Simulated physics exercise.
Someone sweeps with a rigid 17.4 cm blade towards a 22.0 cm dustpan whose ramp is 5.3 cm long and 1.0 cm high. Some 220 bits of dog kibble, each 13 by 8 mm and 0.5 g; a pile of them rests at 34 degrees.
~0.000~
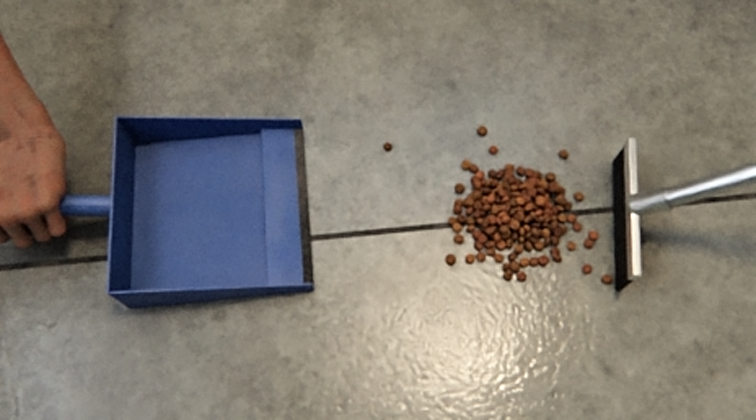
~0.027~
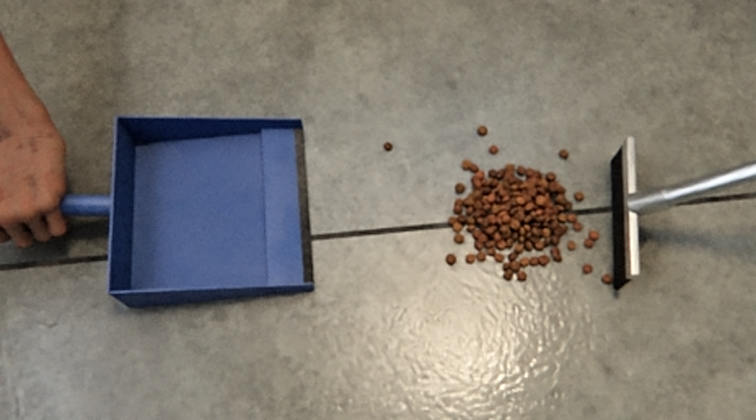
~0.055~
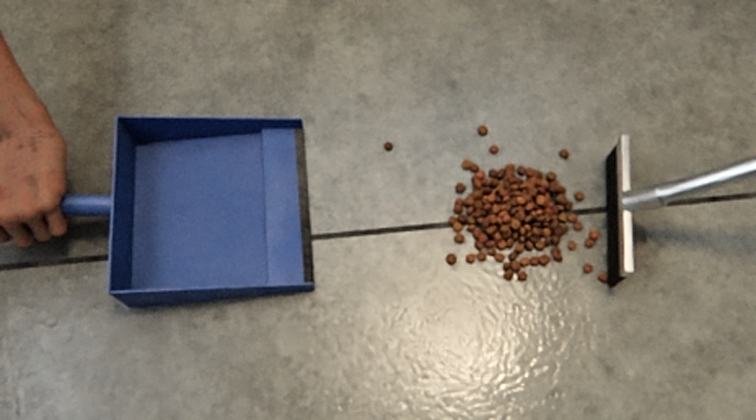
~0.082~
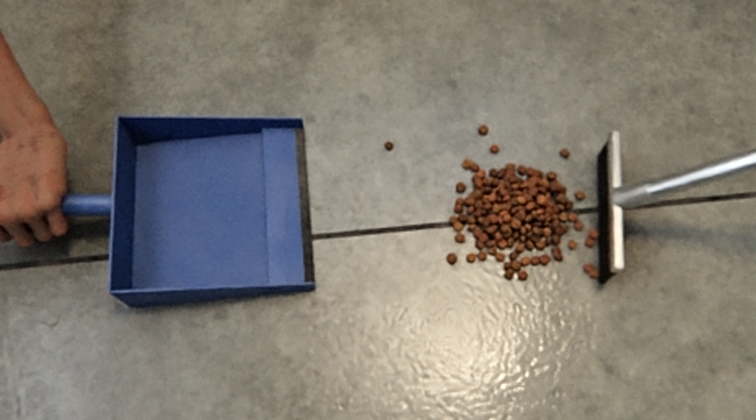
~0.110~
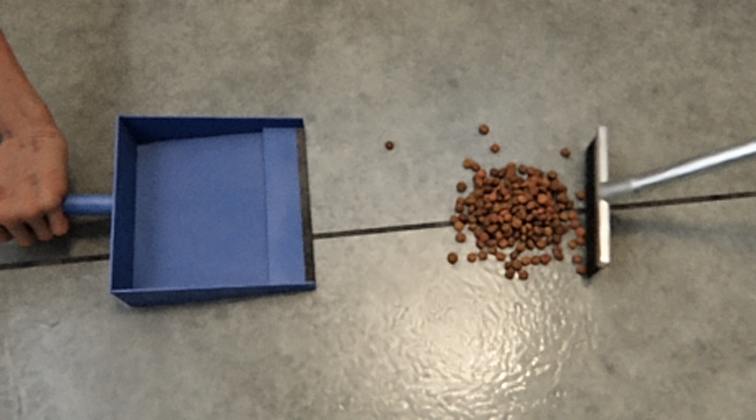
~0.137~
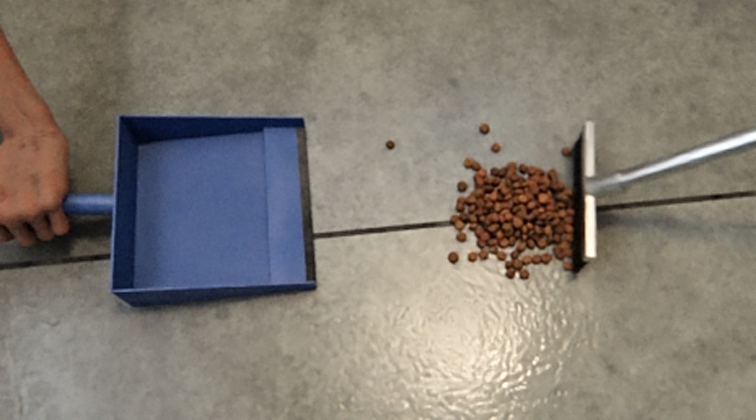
On a grey tiled floor, a hand held a blue dustpan still at the left while a flat blade on a metal handle slid left into the right edge of a pile of brown kibble.
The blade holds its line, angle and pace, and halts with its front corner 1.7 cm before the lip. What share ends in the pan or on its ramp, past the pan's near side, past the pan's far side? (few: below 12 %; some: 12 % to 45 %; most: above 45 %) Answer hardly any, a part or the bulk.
Pan a part, near side hardly any, far side a part.
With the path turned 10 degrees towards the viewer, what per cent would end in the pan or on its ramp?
Then about 35 per cent.
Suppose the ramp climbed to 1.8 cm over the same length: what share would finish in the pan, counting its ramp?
In that case some 20 per cent.
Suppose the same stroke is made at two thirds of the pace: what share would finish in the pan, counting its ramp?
It would be near 20 per cent.
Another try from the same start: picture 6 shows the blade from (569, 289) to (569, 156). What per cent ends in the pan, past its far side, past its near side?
Pan 15, far 0, near 20.
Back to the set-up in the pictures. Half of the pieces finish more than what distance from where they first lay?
Some 30 cm.
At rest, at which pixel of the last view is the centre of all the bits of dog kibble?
At about (314, 154).
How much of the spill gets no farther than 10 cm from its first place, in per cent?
About 15 per cent.
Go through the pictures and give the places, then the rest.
The first frame shows blade from (634, 275) to (629, 145), moved 0.0 cm, 0 of the pieces shifted so far; middle of the pieces at (517, 214); pan at (205, 215).
The second frame shows blade from (632, 274) to (628, 144), moved 0.2 cm, 0 of the pieces shifted so far; middle of the pieces at (517, 213).
The third frame shows blade from (626, 272) to (622, 142), moved 1.0 cm, 1 of the pieces shifted so far; middle of the pieces at (518, 213).
The fourth frame shows blade from (616, 268) to (613, 139), moved 2.1 cm, 1 of the pieces shifted so far; middle of the pieces at (518, 213).
The fifth frame shows blade from (602, 262) to (600, 134), moved 3.8 cm, 5 of the pieces shifted so far; middle of the pieces at (519, 212).
The sixth frame shows blade from (588, 257) to (587, 129), moved 5.6 cm, 11 of the pieces shifted so far; middle of the pieces at (520, 211); pan at (208, 213). The blade's pace is about 0.64 m/s, heading 26 degrees away from the viewer's side.
After 0.39 s, middle of the blade 19 cm from the lip; 0 % over the lip, far side 0 %, near side 5 %.
After 0.56 s, middle of the blade 9 cm from the lip; 0 % over the lip, far side 15 %, near side 5 %.
Then, at 0.85 s, middle of the blade 3 cm from the lip; 25 % over the lip, far side 30 %, near side 5 %.
At rest (1.4 s), pan 25 %, near side 5 %, far side 30 %, in front of the lip or behind the blade 40 %.
